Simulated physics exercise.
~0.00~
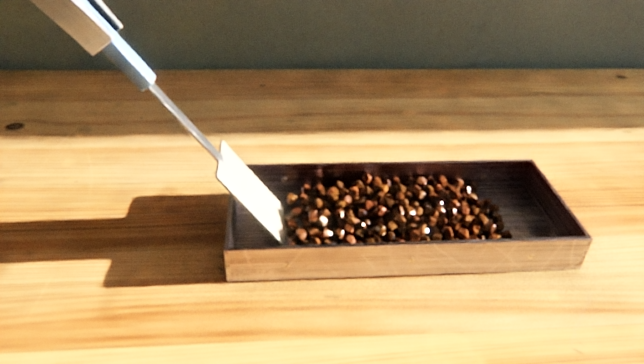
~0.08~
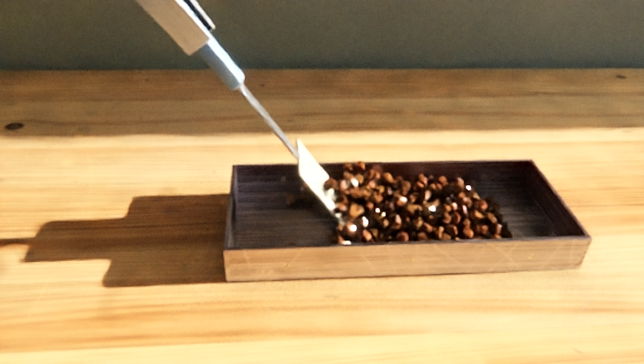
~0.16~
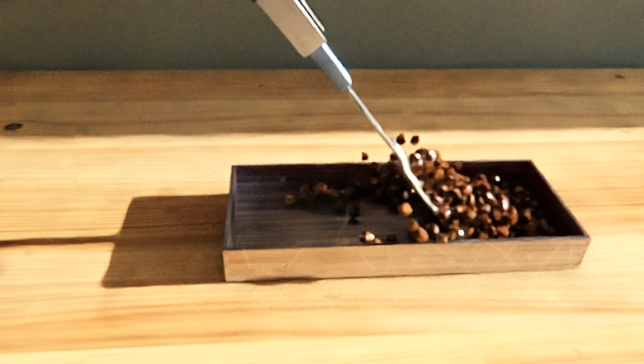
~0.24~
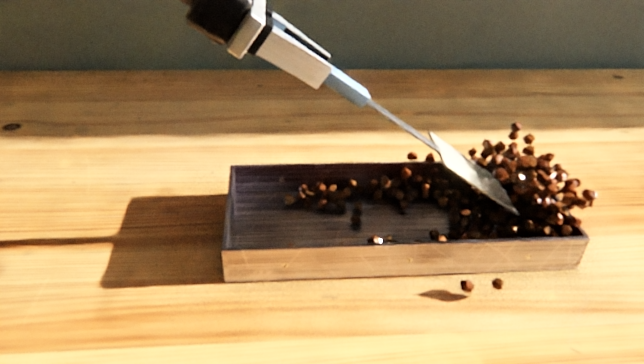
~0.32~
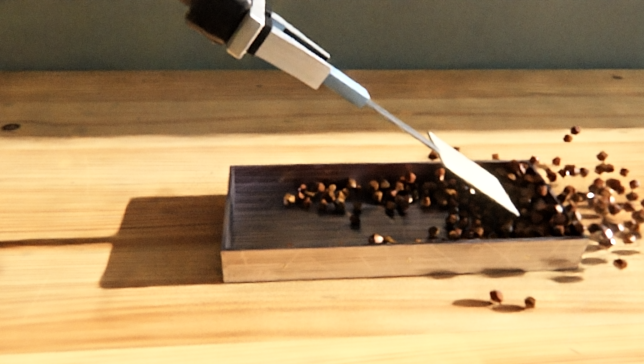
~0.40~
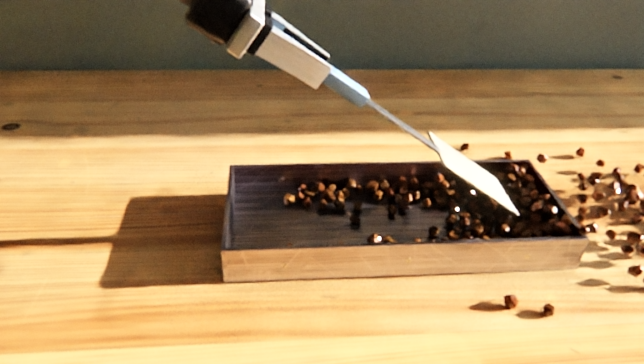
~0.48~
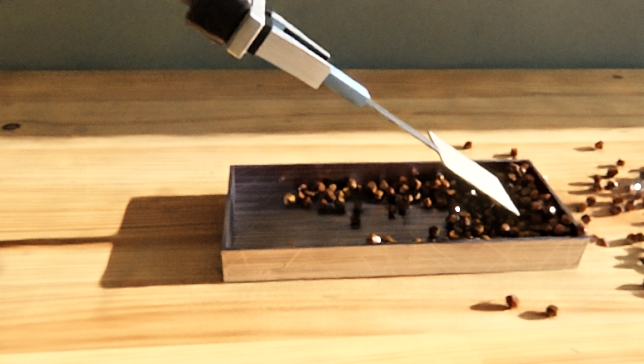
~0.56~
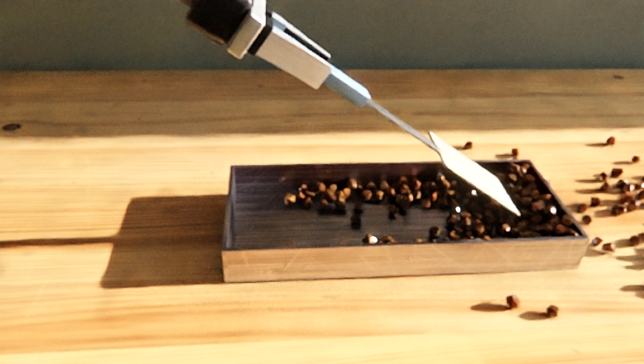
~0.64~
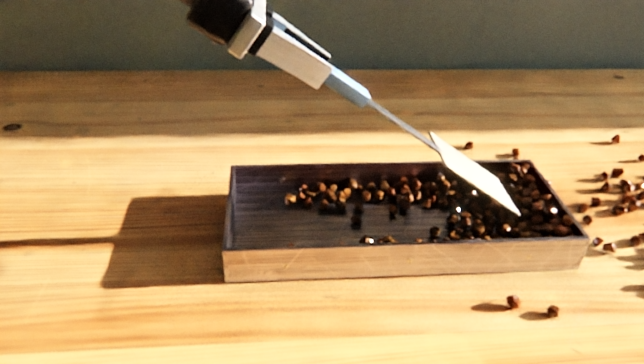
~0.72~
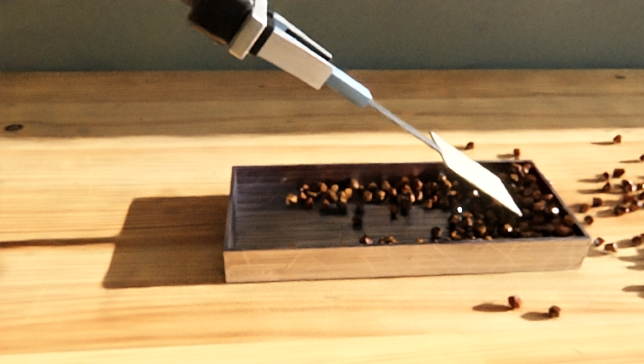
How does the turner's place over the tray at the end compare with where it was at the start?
At the start the turner's blade is at the left part of the tray, beside the left edge of the heap. By the end it is over the right part of the tray, held still above the pellets there.
